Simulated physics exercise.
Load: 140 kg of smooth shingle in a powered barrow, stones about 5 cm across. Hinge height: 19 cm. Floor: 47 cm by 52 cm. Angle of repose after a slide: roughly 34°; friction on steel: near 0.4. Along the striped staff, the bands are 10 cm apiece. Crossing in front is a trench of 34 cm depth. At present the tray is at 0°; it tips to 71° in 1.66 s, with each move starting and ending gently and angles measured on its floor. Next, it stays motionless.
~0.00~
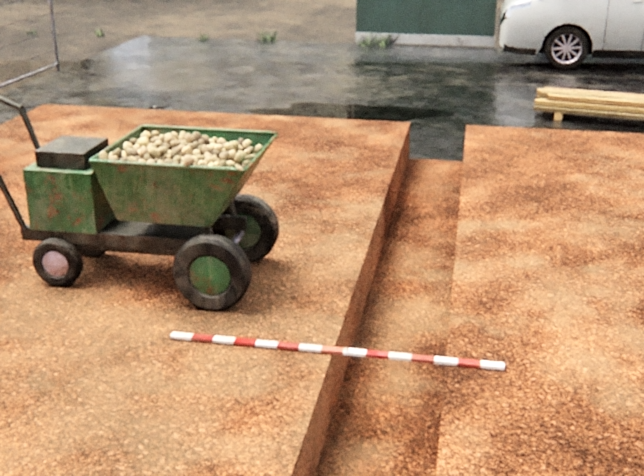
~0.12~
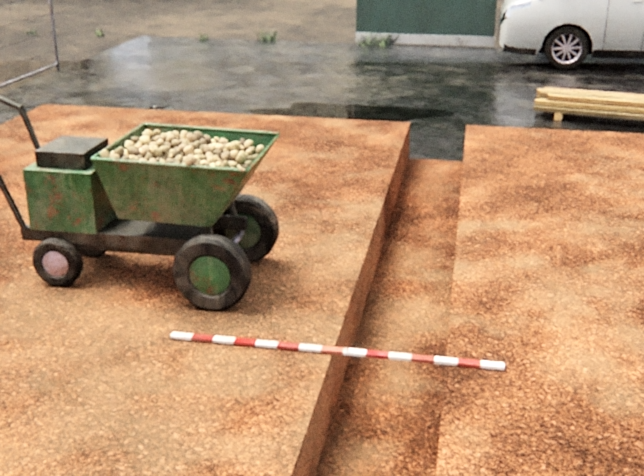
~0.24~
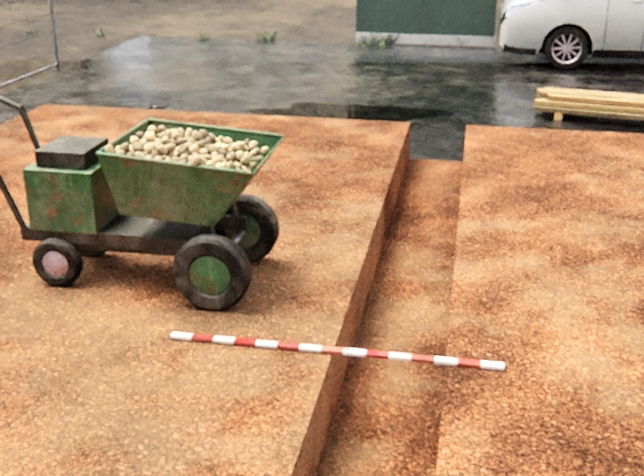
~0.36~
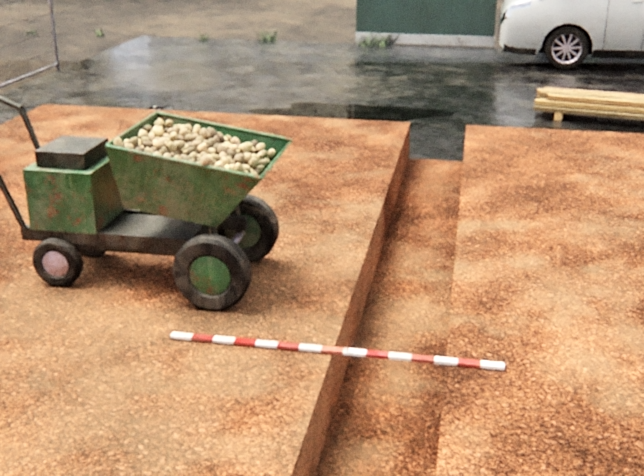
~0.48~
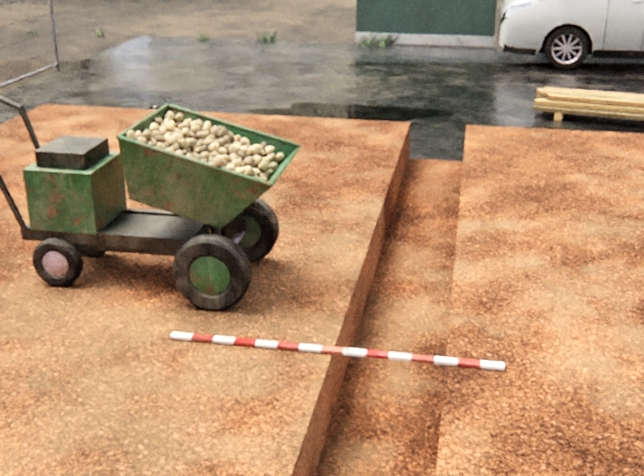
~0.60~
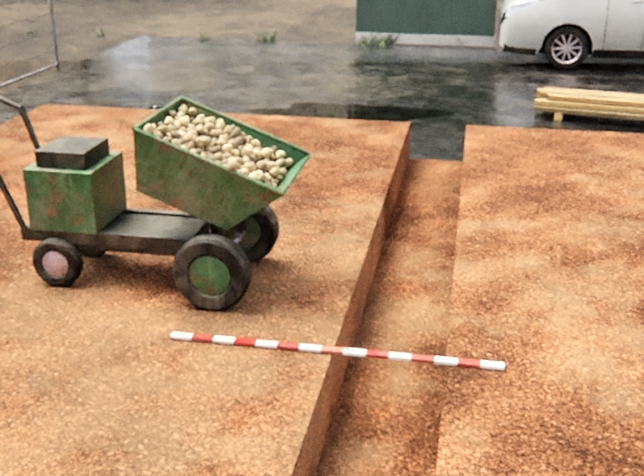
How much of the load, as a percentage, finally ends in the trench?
I would put it at about 100 per cent.
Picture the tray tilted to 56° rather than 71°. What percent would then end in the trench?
I'd guess some 50 in a hundred.
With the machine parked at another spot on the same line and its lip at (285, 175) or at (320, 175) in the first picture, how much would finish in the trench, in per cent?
That gives roughly 100 per cent and roughly 75 per cent.
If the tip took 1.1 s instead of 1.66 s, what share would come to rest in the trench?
Expected share: Around 100%.
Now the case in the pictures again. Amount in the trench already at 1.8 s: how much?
Something like 45 in a hundred.
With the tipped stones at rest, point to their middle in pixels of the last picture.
Their middle ends up near (395, 342).
After 1.2 s the floor is at 60°; 98 % in the tray, 1 % short of the trench, 1 % in the trench; the foremost stones are at (357, 239).
After 1.8 s the floor is at 71°; 51 % in the tray, 2 % short of the trench, 47 % in the trench; the foremost stones are at (443, 351).
After 2.1 s the floor is at 71°; 26 % in the tray, 2 % short of the trench, 72 % in the trench; the foremost stones are at (443, 350).
After 4.1 s the floor is at 71°; 0 % in the tray, 100 % in the trench; the foremost stones are at (443, 353).
